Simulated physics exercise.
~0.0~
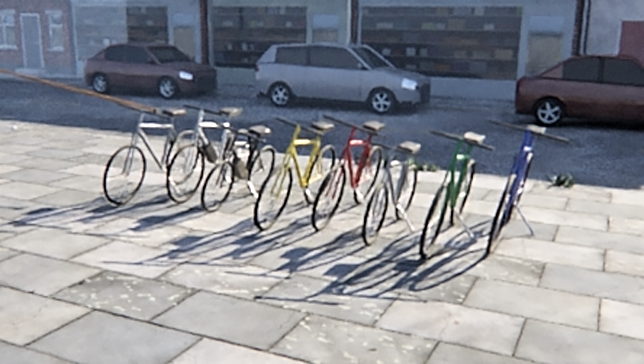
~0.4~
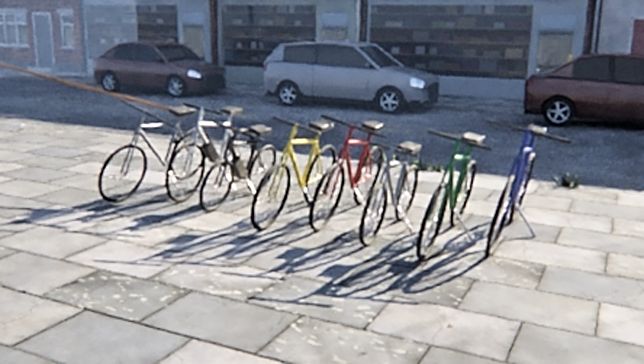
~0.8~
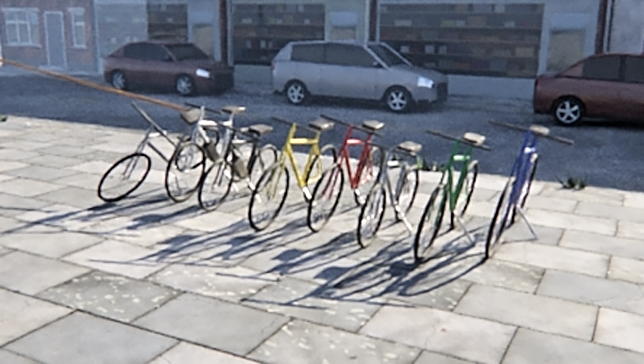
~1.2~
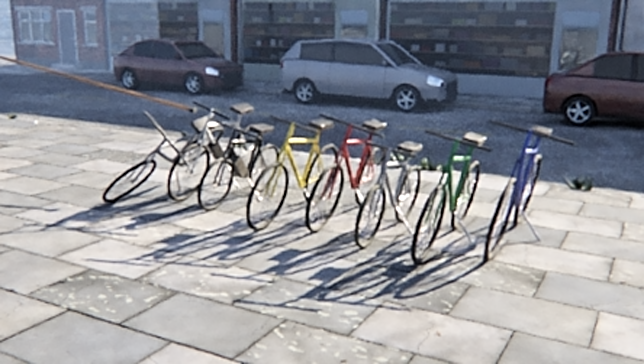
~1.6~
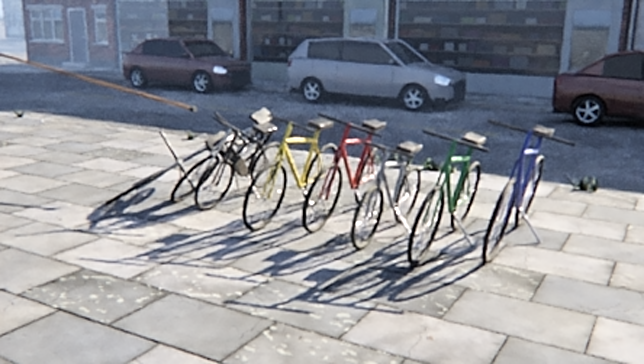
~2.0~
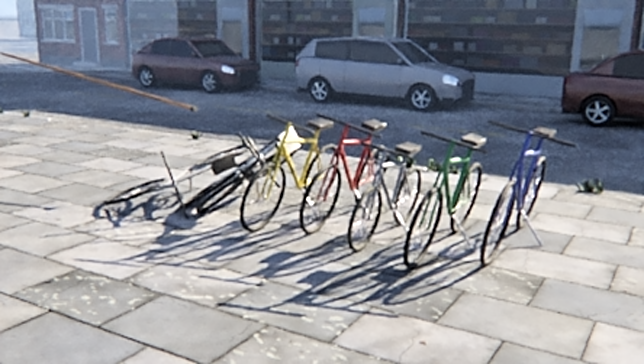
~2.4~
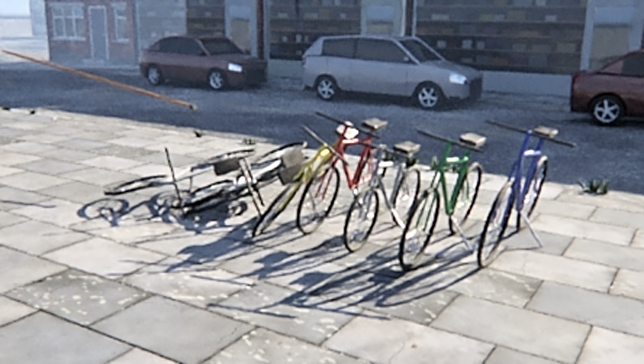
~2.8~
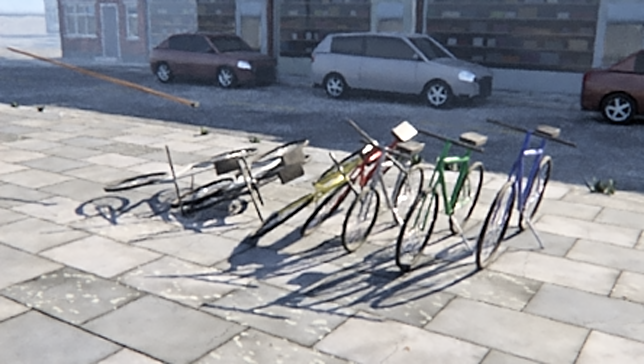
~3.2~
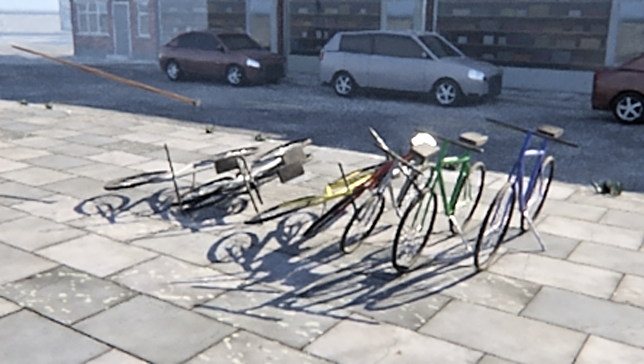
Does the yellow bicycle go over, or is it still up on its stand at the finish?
The yellow bicycle goes over. It tips to the right after the bicycles on its left go down, and ends leaning far over, low to the paving.
